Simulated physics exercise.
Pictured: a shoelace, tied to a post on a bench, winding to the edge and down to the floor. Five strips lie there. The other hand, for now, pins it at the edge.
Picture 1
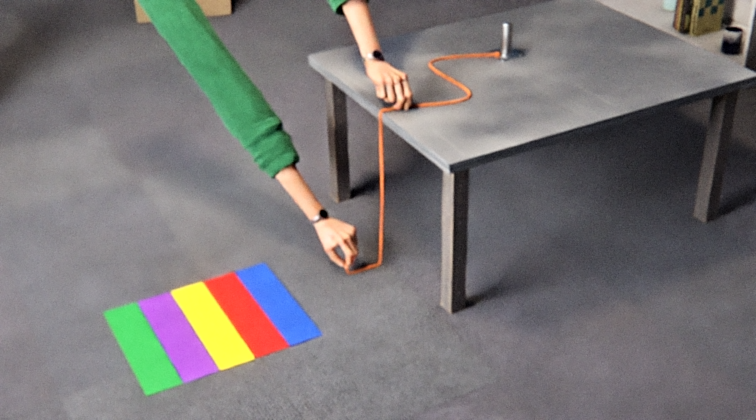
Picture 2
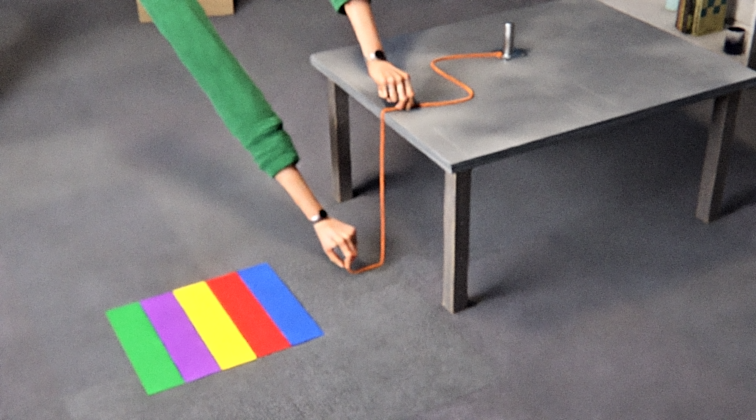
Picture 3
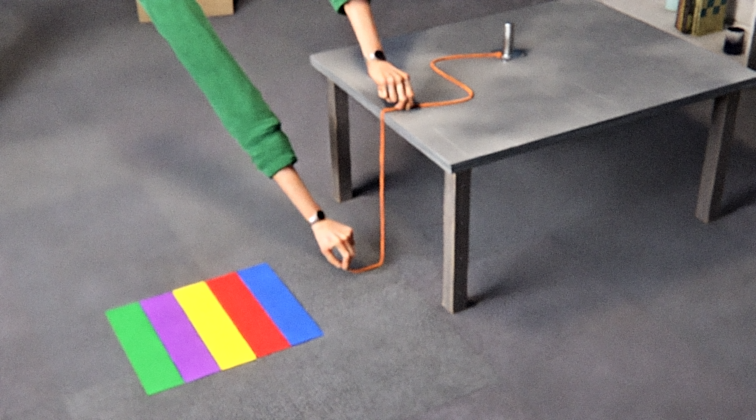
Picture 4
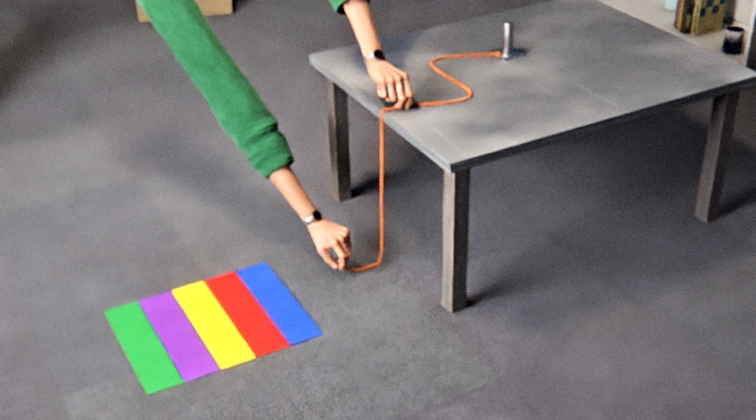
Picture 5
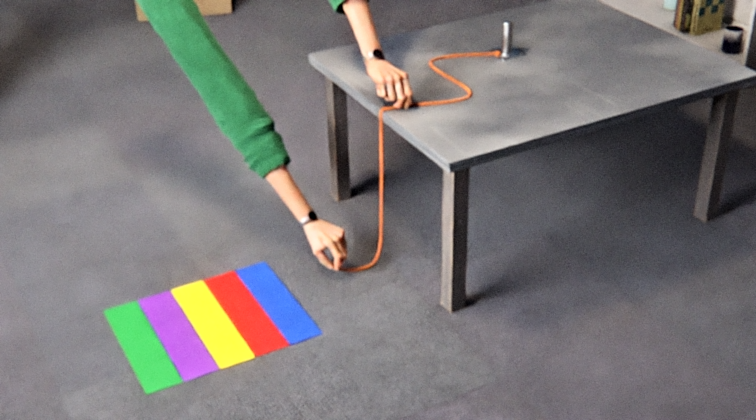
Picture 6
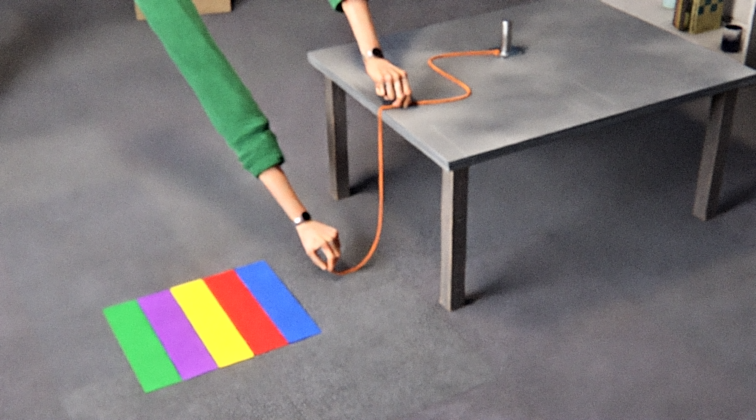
Two arms in green sleeves reach in from the top over a grey floor, seen from above at an angle, one hand pressing an orange cord at a grey table's edge. The cord winds from a metal post and hangs down to the other hand, near green, purple, yellow, red and blue strips. That lower hand slides the cord's end slightly left while the upper hand stays put.
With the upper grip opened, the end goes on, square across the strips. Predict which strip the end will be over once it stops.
I would say the green strip.
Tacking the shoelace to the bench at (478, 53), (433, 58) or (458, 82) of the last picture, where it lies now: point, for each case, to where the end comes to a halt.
It would sit near (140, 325) the first time, (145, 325) the second and (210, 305) the third.
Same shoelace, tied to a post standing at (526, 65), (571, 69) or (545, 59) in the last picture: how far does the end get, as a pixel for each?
You'd find it around (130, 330), then (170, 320), and finally (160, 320).
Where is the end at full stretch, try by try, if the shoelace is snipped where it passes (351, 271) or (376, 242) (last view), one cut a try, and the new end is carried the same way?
Result 1: (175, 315). Result 2: (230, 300).
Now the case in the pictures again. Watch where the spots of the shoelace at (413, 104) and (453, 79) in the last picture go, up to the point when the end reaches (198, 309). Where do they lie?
(362, 156) and (406, 88), approximately.
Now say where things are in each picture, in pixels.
In the first frame, end (345, 264); blue (296, 326); red (262, 338); yellow (228, 349); purple (193, 361); green (156, 374).
In the second frame, end (345, 265); shoelace through (466, 56) (444, 74) (463, 100) (386, 112) (382, 180) (383, 246).
In the third frame, end (342, 266).
In the fourth frame, end (339, 266); shoelace through (465, 56) (443, 74) (462, 100) (385, 111) (382, 179) (382, 246).
In the fifth frame, end (334, 267).
In the sixth frame, end (328, 267); shoelace through (463, 54) (441, 72) (461, 98) (383, 109) (381, 177) (375, 245).
Early on, end near (198, 309); over yellow.
Midway, end near (159, 321); over purple.
At the end of the slack, end near (135, 329); over green. It halts on the green strip.
